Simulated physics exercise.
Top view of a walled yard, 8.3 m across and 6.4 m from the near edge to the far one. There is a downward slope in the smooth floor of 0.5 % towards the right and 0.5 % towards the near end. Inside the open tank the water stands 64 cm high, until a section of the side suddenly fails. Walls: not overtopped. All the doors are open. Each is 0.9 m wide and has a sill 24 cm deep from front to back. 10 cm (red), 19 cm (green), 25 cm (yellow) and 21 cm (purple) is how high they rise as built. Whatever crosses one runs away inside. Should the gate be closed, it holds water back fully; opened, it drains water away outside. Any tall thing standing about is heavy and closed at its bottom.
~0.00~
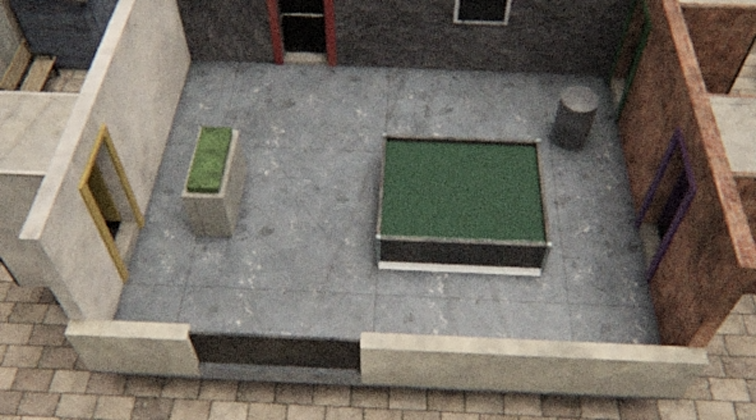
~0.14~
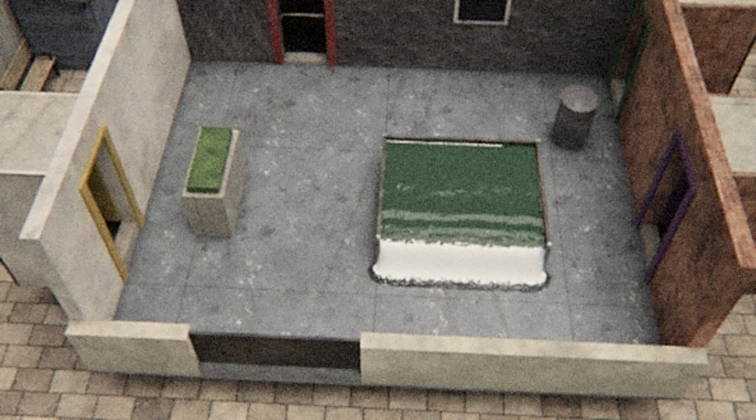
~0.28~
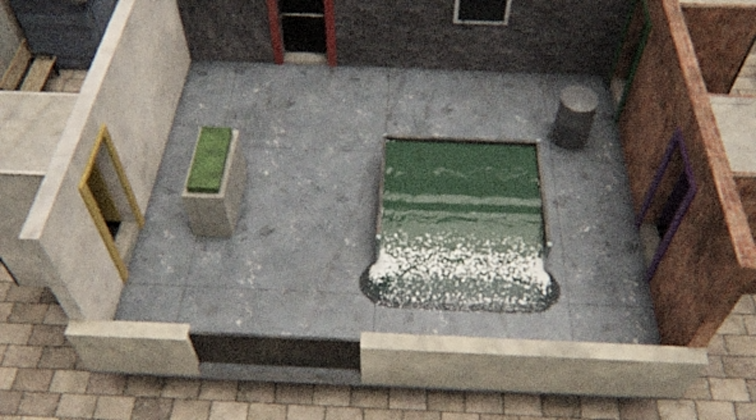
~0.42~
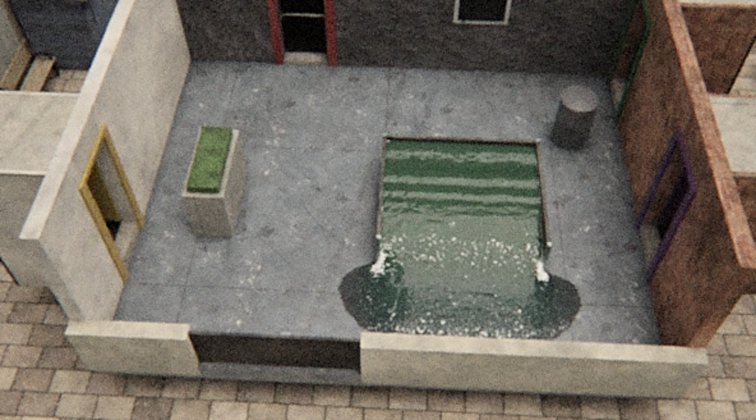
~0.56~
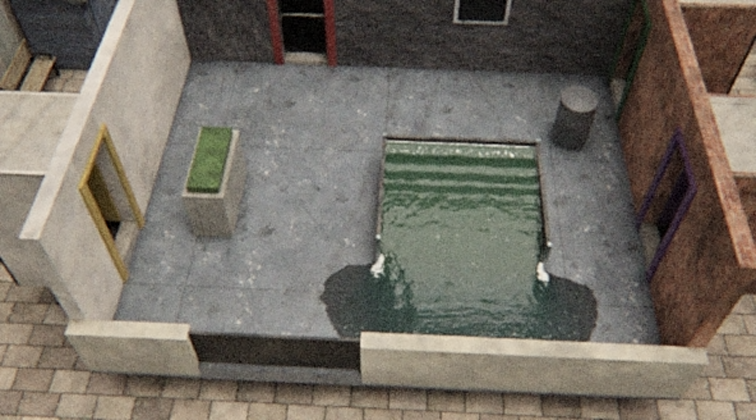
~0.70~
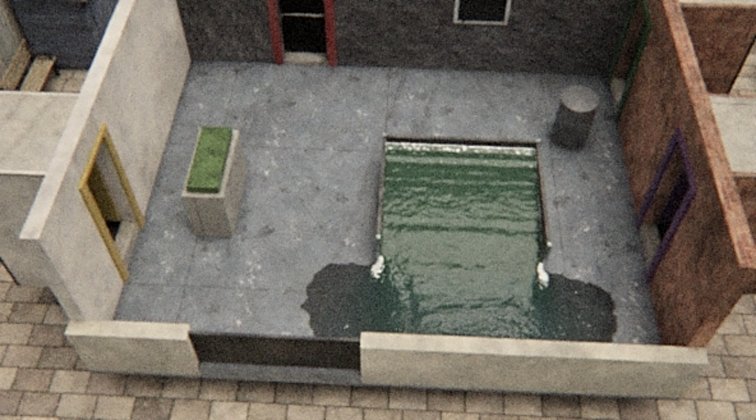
Green water burst out of the near side of the open tank in a walled yard, foaming white at first, then spread across the grey floor to the low front wall and widened left and right.
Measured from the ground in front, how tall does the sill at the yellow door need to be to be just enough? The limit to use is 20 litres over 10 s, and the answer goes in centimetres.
It needs to be about 16 cm tall.
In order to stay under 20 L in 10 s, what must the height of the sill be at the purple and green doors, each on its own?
About 10.5 cm at purple and about 9.5 cm at green.
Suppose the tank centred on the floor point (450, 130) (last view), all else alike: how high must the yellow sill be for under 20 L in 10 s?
In this case, 11.0 cm or so.
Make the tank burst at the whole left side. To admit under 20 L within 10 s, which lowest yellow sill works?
Then roughly 13.0 cm.
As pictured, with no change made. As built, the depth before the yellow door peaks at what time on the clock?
Near 4.0 seconds.
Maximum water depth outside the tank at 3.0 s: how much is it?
Max depth: About 40 cm.
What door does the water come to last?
That would be the red door.
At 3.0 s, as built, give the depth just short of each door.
In cm: Red 0, green 0, yellow 18, purple 15.
After 1.4 s water covers 20 % of the floor, deepest (50 cm) near (457, 365); it has not reached the yellow door.
After 3.0 s water covers 45 % of the floor, deepest (40 cm) near (655, 374); 18 cm at the yellow door, 0 litres in over its 25 cm sill.
After 10.0 s water covers 100 % of the floor, deepest (12 cm) near (248, 184); 5 cm at the yellow door, 0 litres in over its 25 cm sill.
At the yellow door as built, the water arrived by 2.8 s and peaked near 22 cm at 4.0 s.
With a sill of 13.5 cm, 38 litres would have come in within the 10 s; with 18 cm, 9 litres. So under 20 litres takes about 16 cm.
